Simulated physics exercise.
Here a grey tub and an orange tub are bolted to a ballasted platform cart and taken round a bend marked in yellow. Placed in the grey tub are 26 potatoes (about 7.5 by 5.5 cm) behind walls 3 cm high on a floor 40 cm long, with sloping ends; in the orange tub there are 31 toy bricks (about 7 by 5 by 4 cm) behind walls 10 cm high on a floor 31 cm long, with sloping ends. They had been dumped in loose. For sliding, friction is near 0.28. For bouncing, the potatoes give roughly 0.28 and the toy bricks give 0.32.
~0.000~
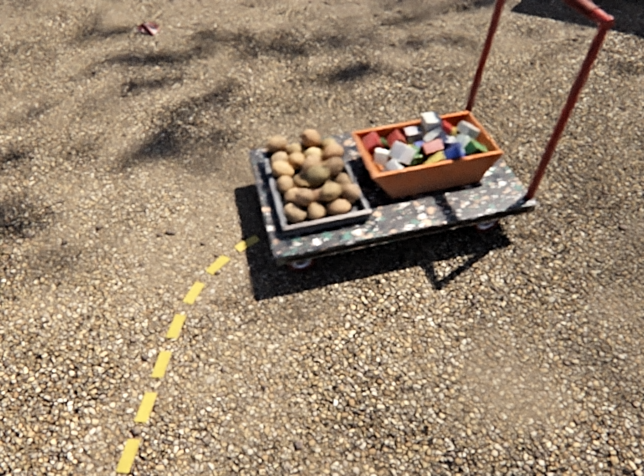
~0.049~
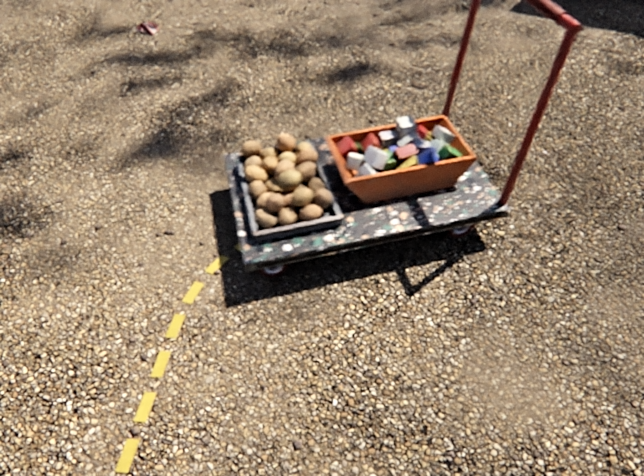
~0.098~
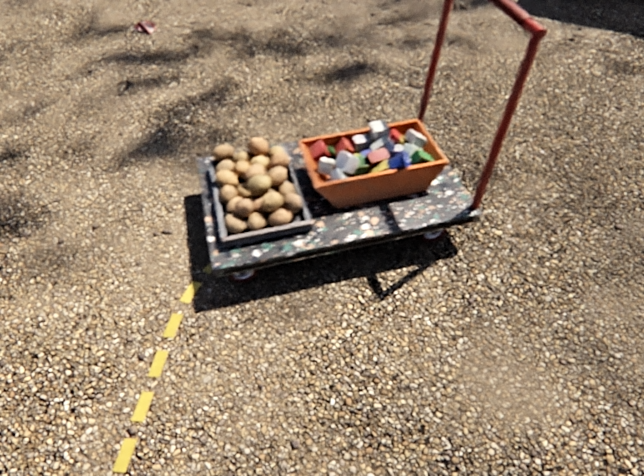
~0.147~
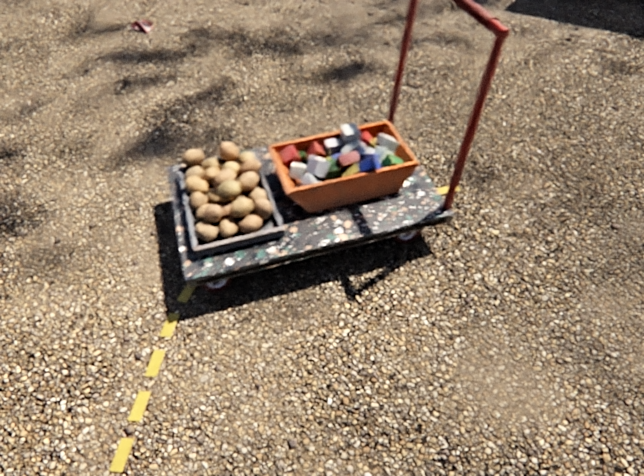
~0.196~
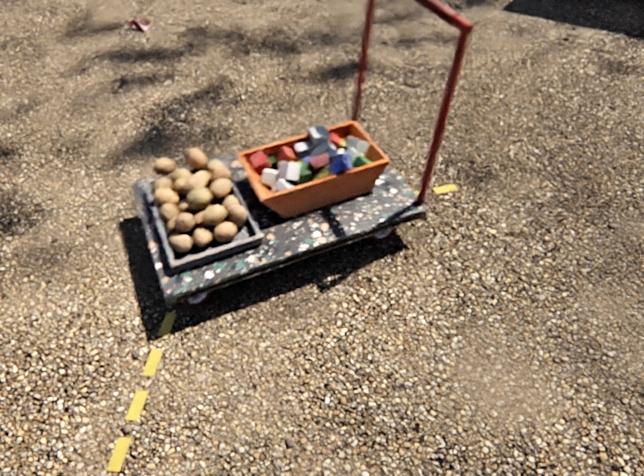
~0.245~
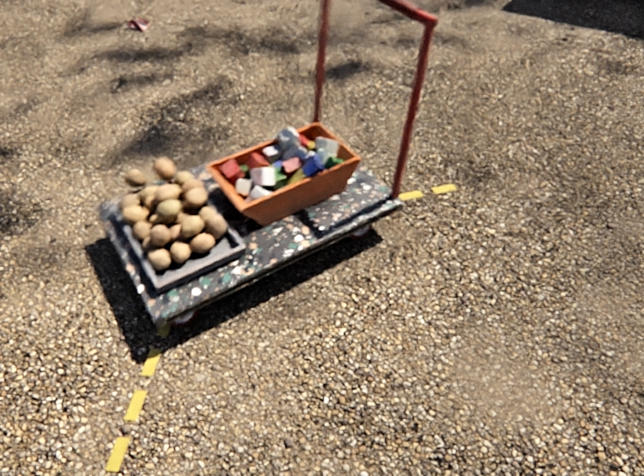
In this clip, a speckled flatbed trolley with a red handle carries a grey tub of potatoes and an orange tub of colourful toy bricks leftward over pebbly ground, then curves towards the viewer along a dashed yellow line.
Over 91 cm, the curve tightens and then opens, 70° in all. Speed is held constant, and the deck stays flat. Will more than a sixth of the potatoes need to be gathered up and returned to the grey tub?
Yes.
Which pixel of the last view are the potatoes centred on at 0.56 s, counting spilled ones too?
At about (61, 405).
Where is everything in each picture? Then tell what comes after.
In the first picture (each is followed by its nearest rim corner in this view; the camera pans a little), grey tub, (285, 226); orange tub, (376, 175); 0° round, 0 cm rolled; none out.
In the second picture, grey tub, (255, 232); orange tub, (348, 181); 0° round, 10 cm rolled.
In the third picture, grey tub, (224, 237); orange tub, (318, 185); 0° round, 19 cm rolled.
In the fourth picture, grey tub, (195, 247); orange tub, (289, 191); 3° round, 29 cm rolled.
In the fifth picture, grey tub, (172, 262); orange tub, (264, 198); 9° round, 38 cm rolled; 1 out, the lowest potato at (164, 167).
In the sixth picture, grey tub, (157, 283); orange tub, (242, 207); 18° round, 48 cm rolled; 2 out, the lowest potato at (136, 179).
After 0.32 s, grey tub 24 in, 2 out and orange tub 31 in, 0 out.
After 0.42 s, grey tub 21 in, 5 out and orange tub 31 in, 0 out.
After 0.56 s, grey tub 20 in, 6 out and orange tub 31 in, 0 out.
Outcome (at 1.01 s), grey tub 18 in, 8 out and orange tub 31 in, 0 out. Asked share, 8 of 26, 31 per cent.
